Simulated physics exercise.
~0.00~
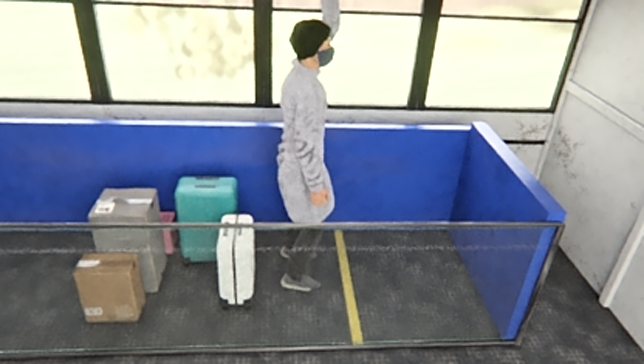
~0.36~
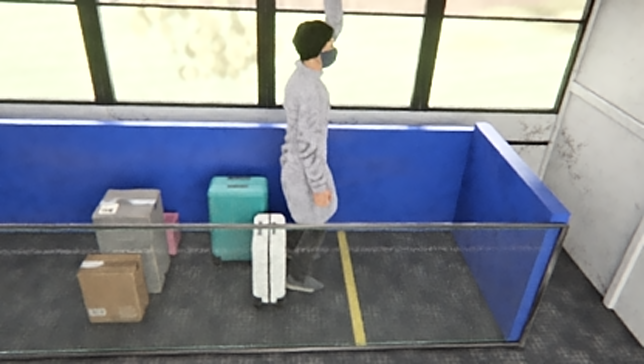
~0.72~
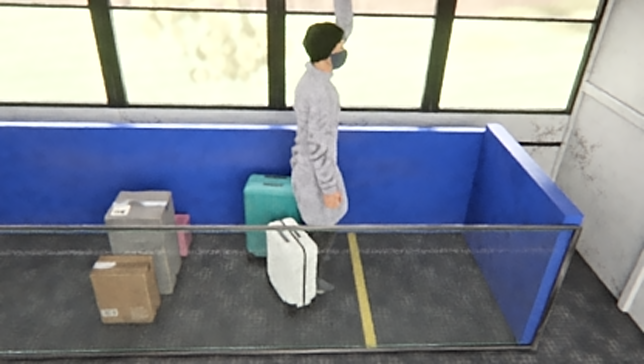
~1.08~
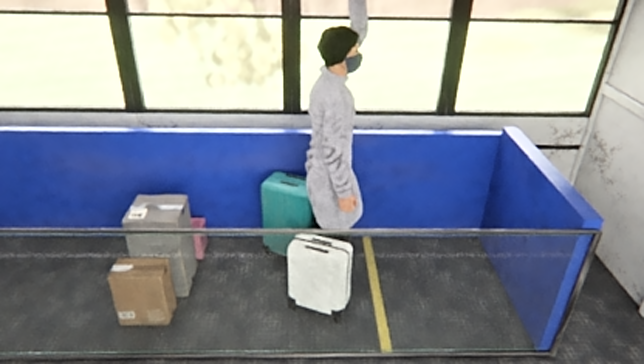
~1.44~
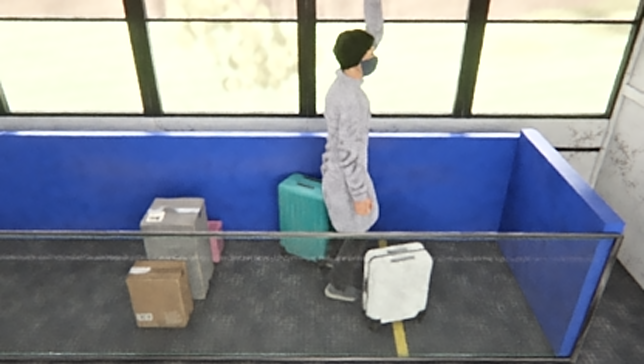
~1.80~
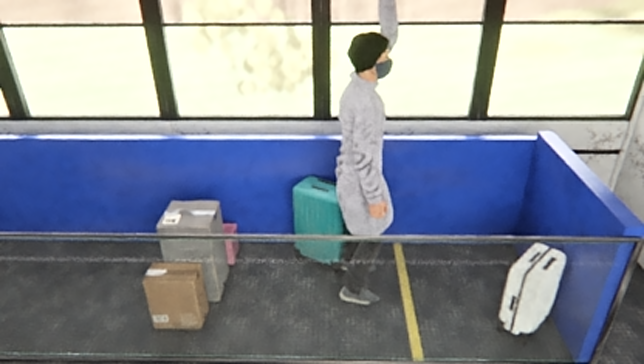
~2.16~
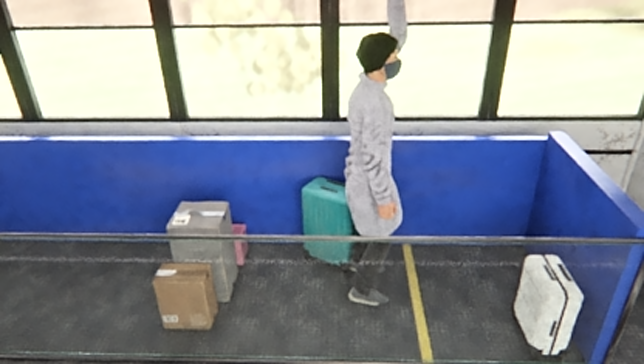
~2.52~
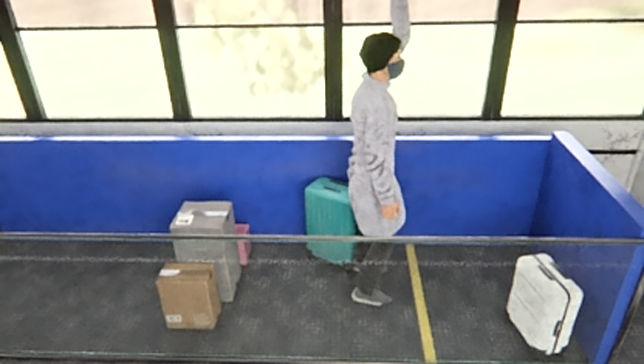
Shuttle luggage bay with a masked traveller standing, white case rolling right past the yellow line, teal case stopping short behind them.
